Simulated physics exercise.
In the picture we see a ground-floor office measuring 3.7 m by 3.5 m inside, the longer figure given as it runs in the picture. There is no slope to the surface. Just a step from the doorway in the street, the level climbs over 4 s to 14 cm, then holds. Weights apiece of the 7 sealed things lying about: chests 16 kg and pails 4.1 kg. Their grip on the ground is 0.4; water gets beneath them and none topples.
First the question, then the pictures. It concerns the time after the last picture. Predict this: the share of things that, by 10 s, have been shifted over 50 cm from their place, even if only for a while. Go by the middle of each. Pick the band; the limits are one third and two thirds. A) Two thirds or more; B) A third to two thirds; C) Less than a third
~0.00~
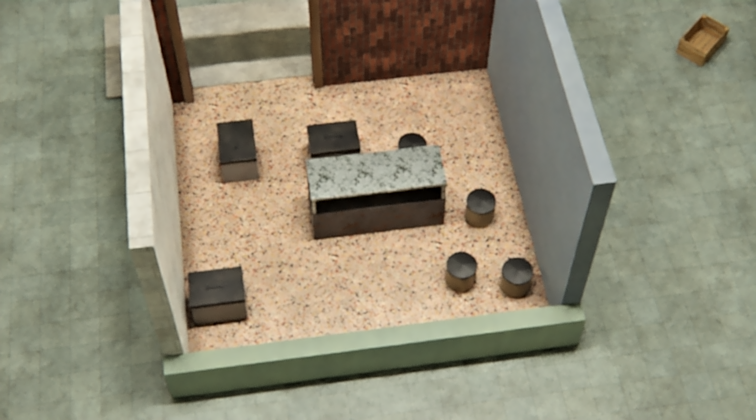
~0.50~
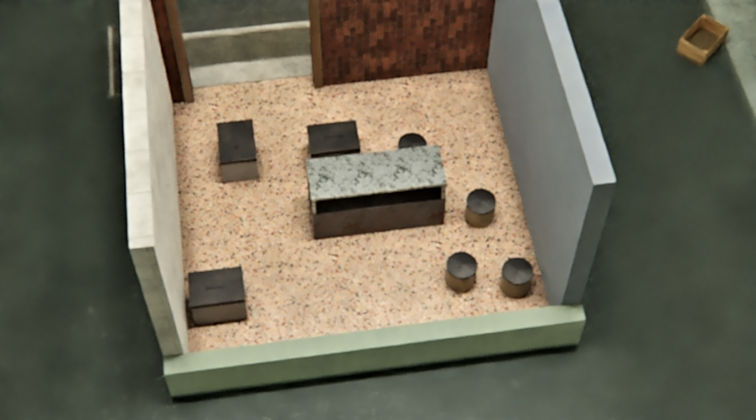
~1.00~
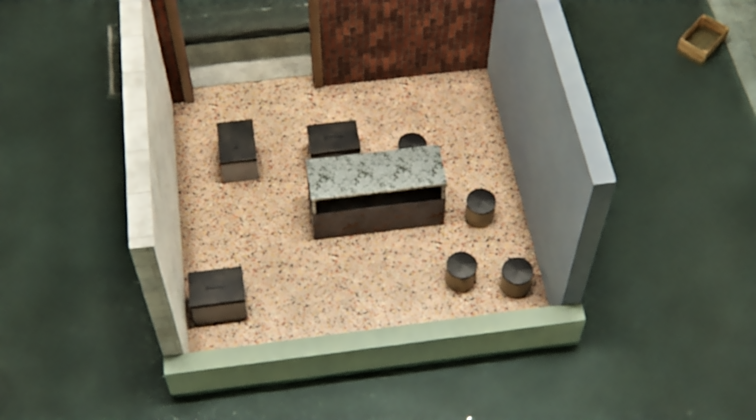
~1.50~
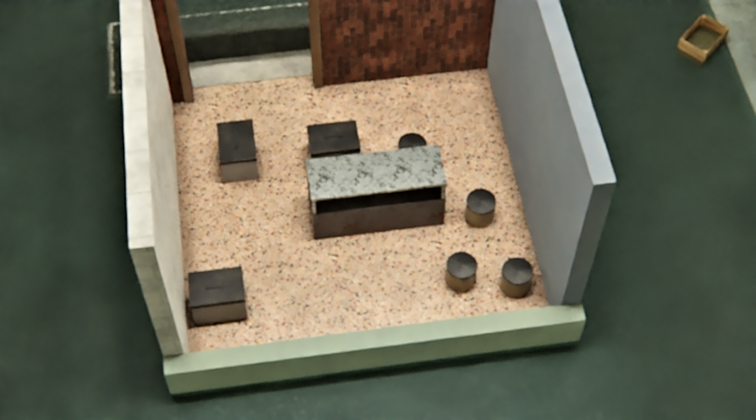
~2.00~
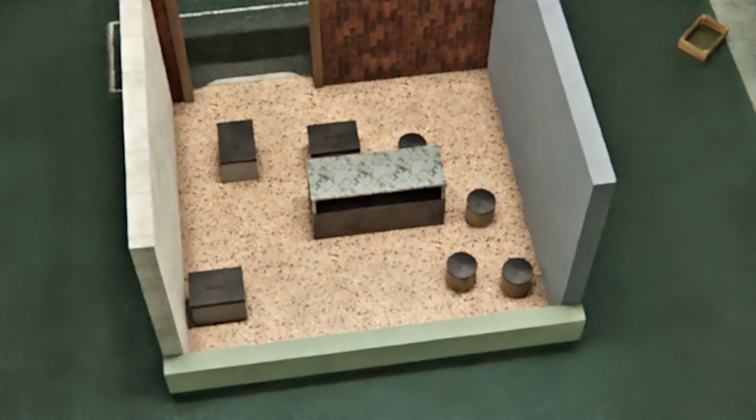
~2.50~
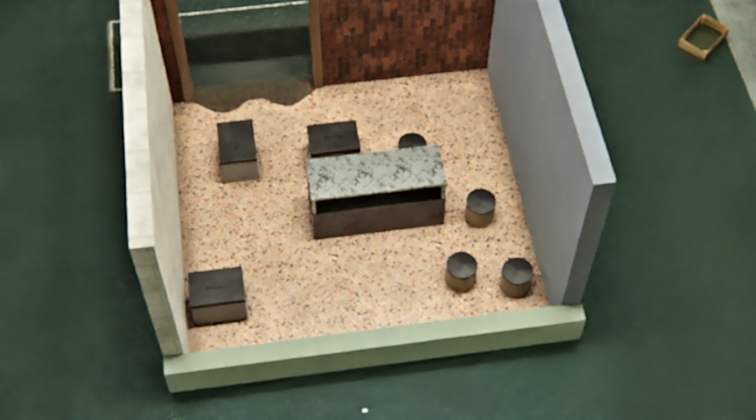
B, A third to two thirds.
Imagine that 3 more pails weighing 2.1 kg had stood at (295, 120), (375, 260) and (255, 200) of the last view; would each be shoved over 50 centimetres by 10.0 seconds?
Above the limit, then inside the limit, then above the limit.
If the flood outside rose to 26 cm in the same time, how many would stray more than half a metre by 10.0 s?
In that case the number is 7.
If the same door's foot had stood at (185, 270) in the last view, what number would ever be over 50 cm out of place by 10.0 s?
Then it comes to 2 of them.
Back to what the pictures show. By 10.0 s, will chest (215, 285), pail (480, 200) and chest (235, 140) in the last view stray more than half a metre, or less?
Result, in turn: Exceeded / stayed within / exceeded.
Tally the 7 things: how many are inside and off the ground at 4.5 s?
I get 0.
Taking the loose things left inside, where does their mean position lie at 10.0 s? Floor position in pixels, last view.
(418, 238).
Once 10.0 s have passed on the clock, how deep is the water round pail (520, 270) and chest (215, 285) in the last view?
Around 6 cm and 9 cm.
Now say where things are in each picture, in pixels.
A chest at (333, 136), on the bottom; a pail at (412, 144), on the bottom; 0.0 m2 under water; 0 of 7 have shifted, in the first frame.
A chest at (333, 136), on the bottom; a pail at (412, 144) rests on the ground; water covers 0.0 m2; 0 of 7 have shifted, in the second frame.
A chest at (333, 136) rests on the ground; a pail at (412, 144) rests on the ground; water covers 0.0 m2; 0 of 7 have shifted, in the third frame.
A chest at (333, 136), on the bottom; a pail at (412, 144), on the bottom; 0.0 m2 under water; 0 of 7 have shifted, in the fourth frame.
A chest at (333, 136) rests on the ground; a pail at (412, 144), on the bottom; water covers 0.0 m2; 0 of 7 have shifted, in the fifth frame.
A chest at (333, 136), on the bottom; a pail at (412, 144), on the bottom; water covers 0.1 m2; 0 of 7 have shifted, in the sixth frame.
After 3.5 s 0 of 7 are over 50 cm from their spots; 0 afloat.
After 4.5 s 0 of 7 are over 50 cm from their spots; 0 afloat.
After 7.0 s 2 of 7 are over 50 cm from their spots; 0 afloat.
After 10.0 s 4 of 7 are over 50 cm from their spots, and 4 have been at some point; 4 afloat.
